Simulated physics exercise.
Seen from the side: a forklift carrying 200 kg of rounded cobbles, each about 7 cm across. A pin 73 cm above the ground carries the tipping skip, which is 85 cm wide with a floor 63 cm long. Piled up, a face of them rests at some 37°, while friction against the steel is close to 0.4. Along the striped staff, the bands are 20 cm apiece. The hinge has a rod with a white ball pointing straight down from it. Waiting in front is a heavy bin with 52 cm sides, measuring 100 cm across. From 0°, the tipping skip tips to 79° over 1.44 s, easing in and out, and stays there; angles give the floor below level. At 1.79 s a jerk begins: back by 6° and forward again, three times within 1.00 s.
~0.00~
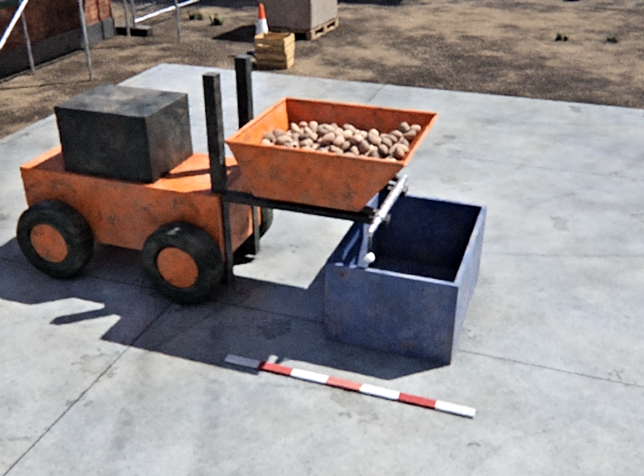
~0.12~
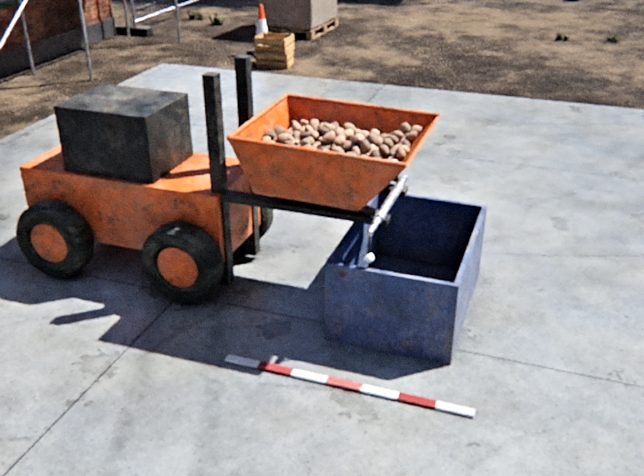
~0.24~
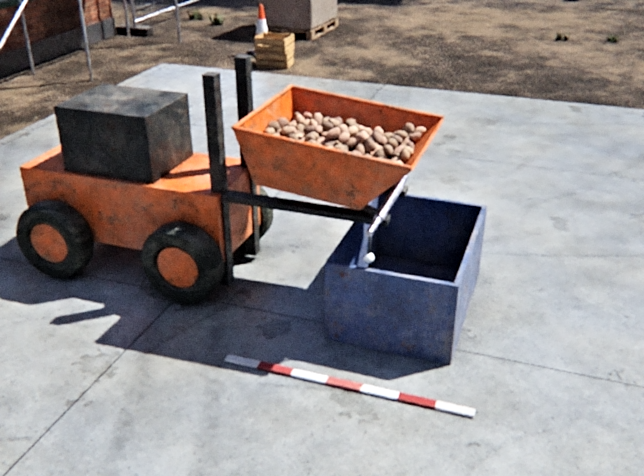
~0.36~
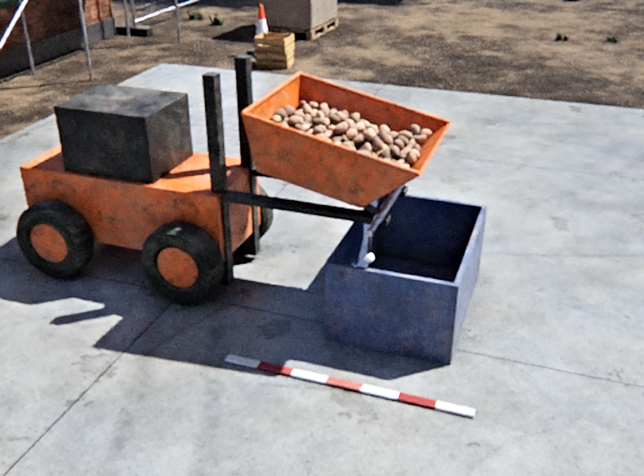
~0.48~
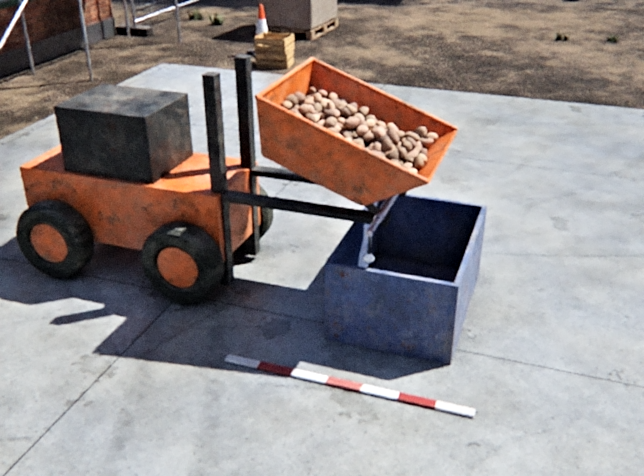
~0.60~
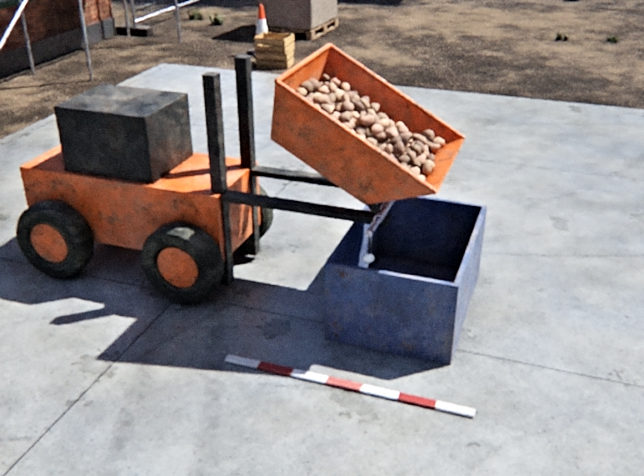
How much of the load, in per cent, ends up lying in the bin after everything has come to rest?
Roughly 0 per cent of it.
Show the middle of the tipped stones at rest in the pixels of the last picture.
The resting stones are centred at roughly (544, 325).
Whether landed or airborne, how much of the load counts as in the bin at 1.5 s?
About 0%.
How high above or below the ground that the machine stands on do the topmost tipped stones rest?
The top of the heap ends up around 20 cm above that ground.
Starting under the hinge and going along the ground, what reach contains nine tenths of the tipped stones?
Distance along the ground: Some 150 cm.
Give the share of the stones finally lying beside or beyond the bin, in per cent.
About 100 per cent.
After 1.1 s the floor is at 67°; 100 % in the tipping skip; the foremost stones are at (470, 198).
After 1.5 s the floor is at 79°; 44 % in the tipping skip, 56 % beside or beyond the bin; the foremost stones are at (560, 338).
After 3.2 s the floor is at 79°; 0 % in the tipping skip, 100 % beside or beyond the bin; the foremost stones are past the picture's edge.
After 5.5 s the floor is at 79°; 0 % in the tipping skip, 100 % beside or beyond the bin; the foremost stones are past the picture's edge.
